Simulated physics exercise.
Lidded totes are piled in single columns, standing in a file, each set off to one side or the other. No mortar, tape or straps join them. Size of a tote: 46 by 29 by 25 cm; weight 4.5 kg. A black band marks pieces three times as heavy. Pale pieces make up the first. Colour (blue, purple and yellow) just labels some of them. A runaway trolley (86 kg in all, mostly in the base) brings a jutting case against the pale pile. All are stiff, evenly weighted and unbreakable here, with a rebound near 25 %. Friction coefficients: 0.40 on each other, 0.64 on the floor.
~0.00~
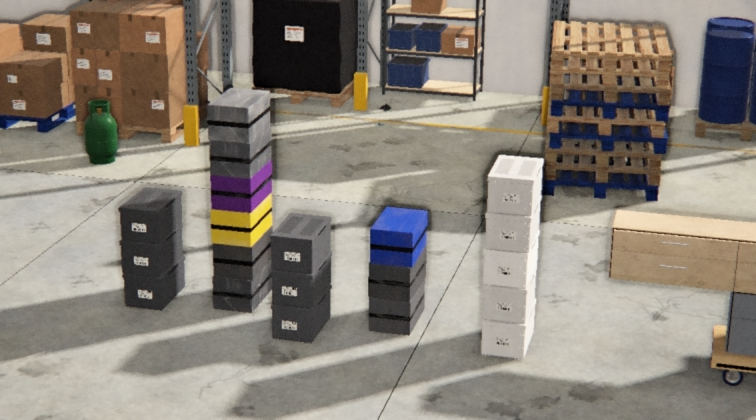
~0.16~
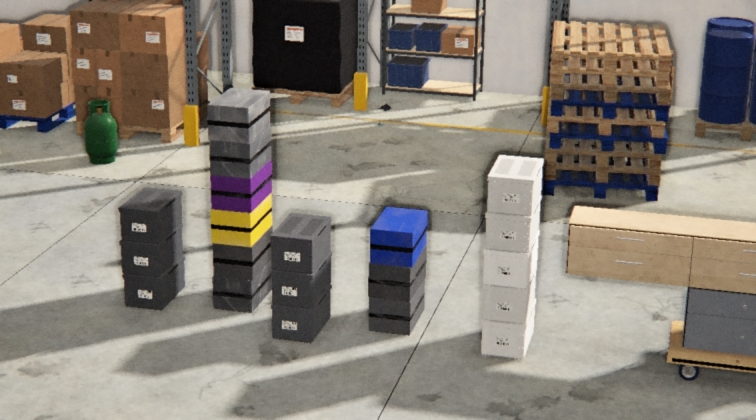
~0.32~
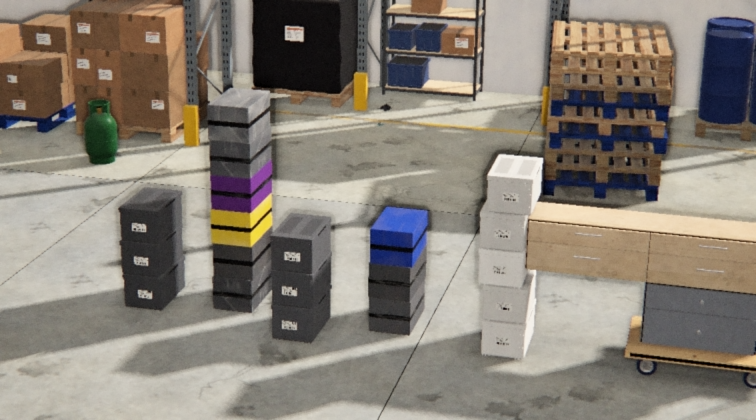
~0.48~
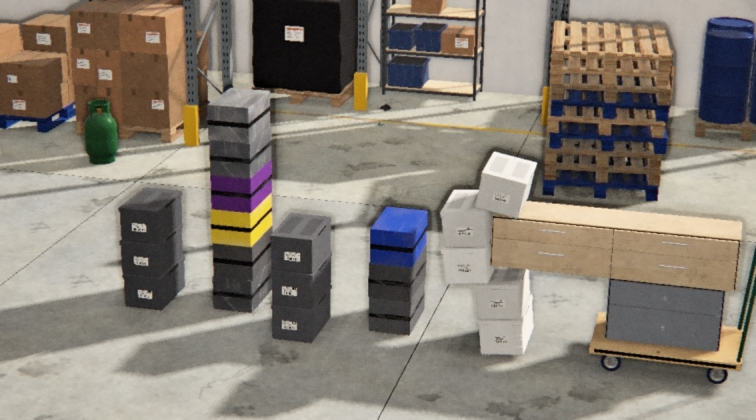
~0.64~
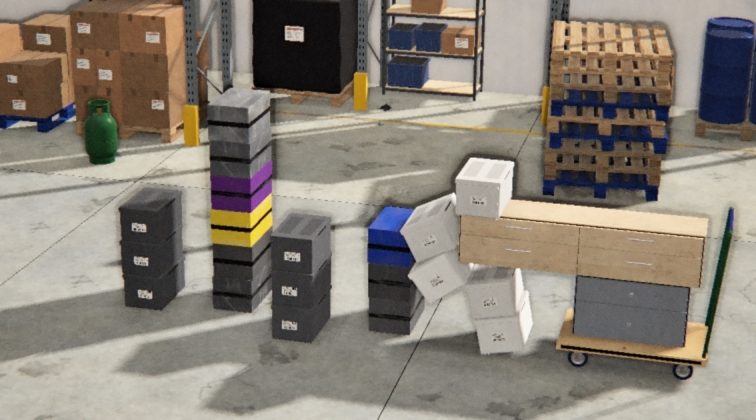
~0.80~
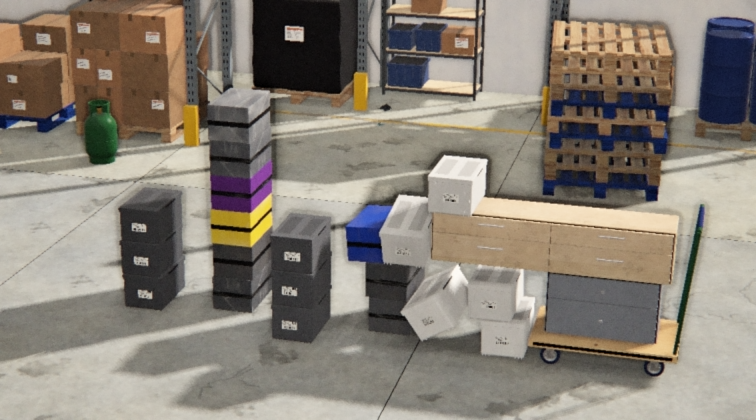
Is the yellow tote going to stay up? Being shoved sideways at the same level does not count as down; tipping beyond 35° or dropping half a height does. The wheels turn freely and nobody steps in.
It stays up.
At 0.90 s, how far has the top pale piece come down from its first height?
Some 0 cm lower.
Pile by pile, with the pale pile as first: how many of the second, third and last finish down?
By pile: Second 1, third 0, last 0.
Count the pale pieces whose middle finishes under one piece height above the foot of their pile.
The count is 3.
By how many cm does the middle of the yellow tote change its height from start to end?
It ends some 0 cm lower.
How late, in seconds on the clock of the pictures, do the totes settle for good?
Near 3.0 s.
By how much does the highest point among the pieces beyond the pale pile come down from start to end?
Some 0 cm lower.
Around 0.90 s, 2 of the pale pile down; none of the 15 other totes down, 1 disturbed; yellow tote unmoved; blue tote tipped 16°.
Around 1.12 s, 2 of the pale pile down; 1 of the 15 other totes down; yellow tote unmoved; blue tote tipped 28°, 15 cm lower.
Around 1.72 s, 2 of the pale pile down; 1 of the 15 other totes down; yellow tote unmoved; blue tote on its side.
Finally (3.1 s), 2 of the pale pile down; 1 of the 15 other totes down; yellow tote unmoved; blue tote on its side; purple tote unmoved. Seen by the last camera, middles, yellow tote near (242, 217), blue tote near (327, 266).
